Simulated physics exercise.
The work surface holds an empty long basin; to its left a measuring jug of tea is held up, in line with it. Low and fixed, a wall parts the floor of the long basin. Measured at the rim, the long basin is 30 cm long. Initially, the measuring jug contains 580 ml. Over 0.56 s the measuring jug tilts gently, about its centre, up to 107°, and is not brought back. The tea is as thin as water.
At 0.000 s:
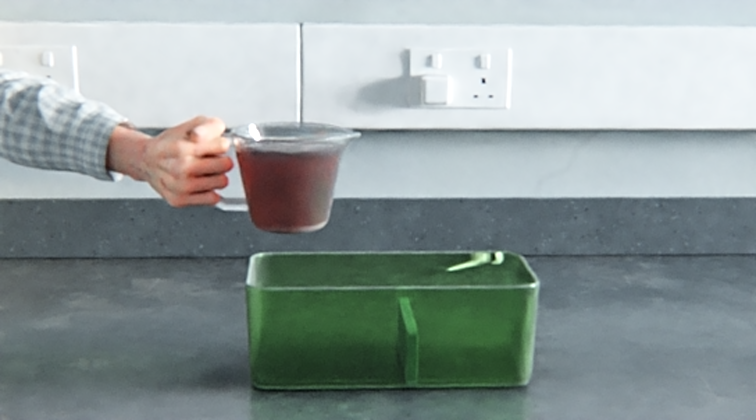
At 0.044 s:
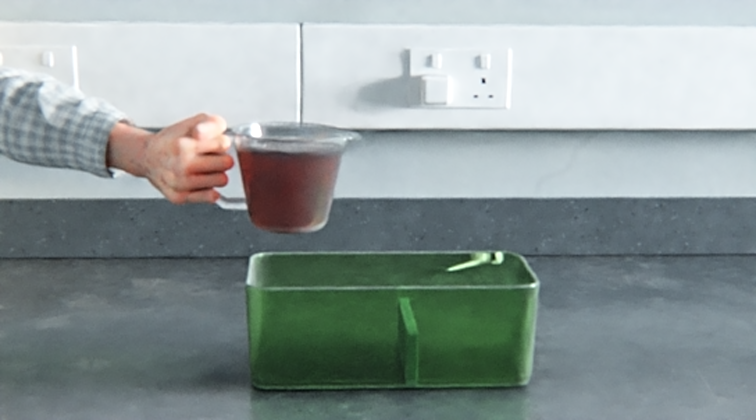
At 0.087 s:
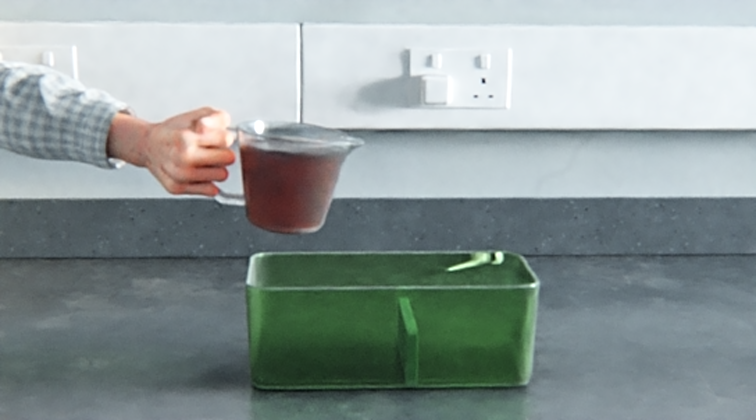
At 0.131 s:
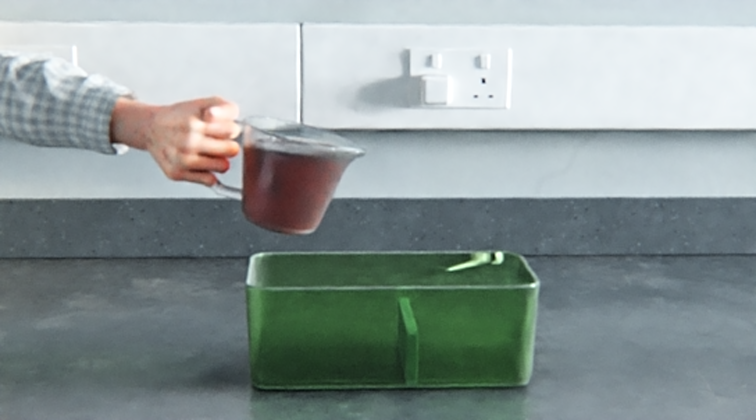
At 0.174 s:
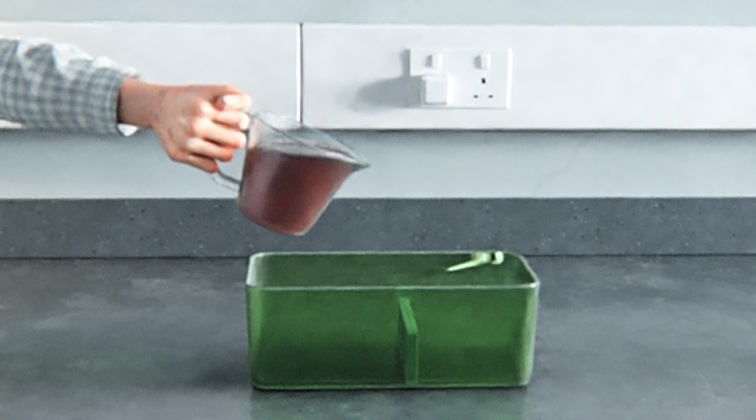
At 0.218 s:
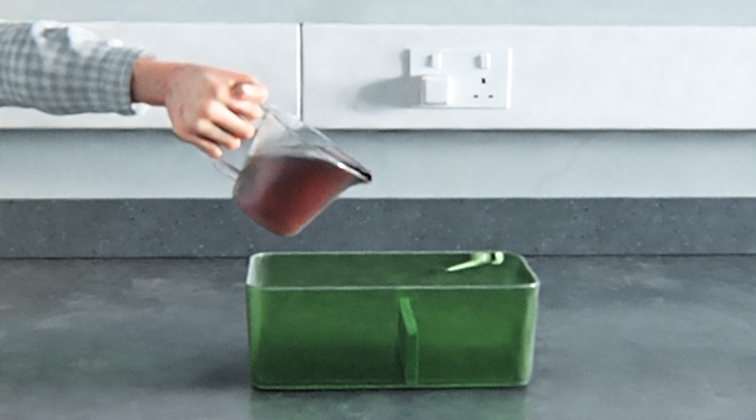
On a grey worktop, a hand tilting a clear jug of reddish-brown liquid rightwards above a green basin with a low divider.
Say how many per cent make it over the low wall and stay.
About 20 per cent makes it over and stays.
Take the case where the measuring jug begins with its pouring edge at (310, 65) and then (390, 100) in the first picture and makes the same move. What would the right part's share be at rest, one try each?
Respectively about 5 and 65 percent.
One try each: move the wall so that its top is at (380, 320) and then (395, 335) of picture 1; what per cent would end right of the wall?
Some 50 in a hundred, then some 40 in a hundred.
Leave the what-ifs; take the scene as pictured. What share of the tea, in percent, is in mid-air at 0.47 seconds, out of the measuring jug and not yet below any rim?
Share: Roughly 18 per cent.
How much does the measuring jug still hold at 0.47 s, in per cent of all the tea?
Roughly 34 percent.
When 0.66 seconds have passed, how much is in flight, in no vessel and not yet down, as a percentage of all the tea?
4 per cent or so.
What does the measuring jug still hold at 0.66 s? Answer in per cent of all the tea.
Around 3 in a hundred.
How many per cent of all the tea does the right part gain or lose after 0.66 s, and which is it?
The amount climbs by around 2.
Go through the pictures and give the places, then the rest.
Tilt 0°; pouring edge (360, 133); surface from (238, 145) to (342, 146); the long basin's rim runs from (249, 272) to (529, 270); the wall's top is at (407, 316), in the first picture.
Tilt 2°; pouring edge (362, 135); surface from (239, 144) to (343, 146), in the second picture.
Tilt 6°; pouring edge (365, 141); surface from (242, 142) to (345, 149), in the third picture.
Tilt 14°; pouring edge (369, 151); surface from (246, 141) to (350, 152), in the fourth picture.
Tilt 24°; pouring edge (372, 165); surface from (251, 146) to (357, 157), in the fifth picture.
Tilt 35°; pouring edge (373, 182); surface from (248, 160) to (360, 170); 2 per cent is over the edge, in the sixth picture.
After 0.47 s the tilt is 100° and 33 per cent is still to pour, 31 is left of the wall and 17 right of it.
After 0.66 s the tilt is 107° and 3 per cent is still to pour, 76 is left of the wall and 18 right of it.
After 0.85 s the tilt is 107° and 0 per cent is still to pour, 79 is left of the wall and 19 right of it.
After 1.06 s the tilt is 107° and 0 per cent is still to pour, 79 is left of the wall and 20 right of it.
In the end 79 per cent lies left of the wall, 20 right of it and 1 outside.
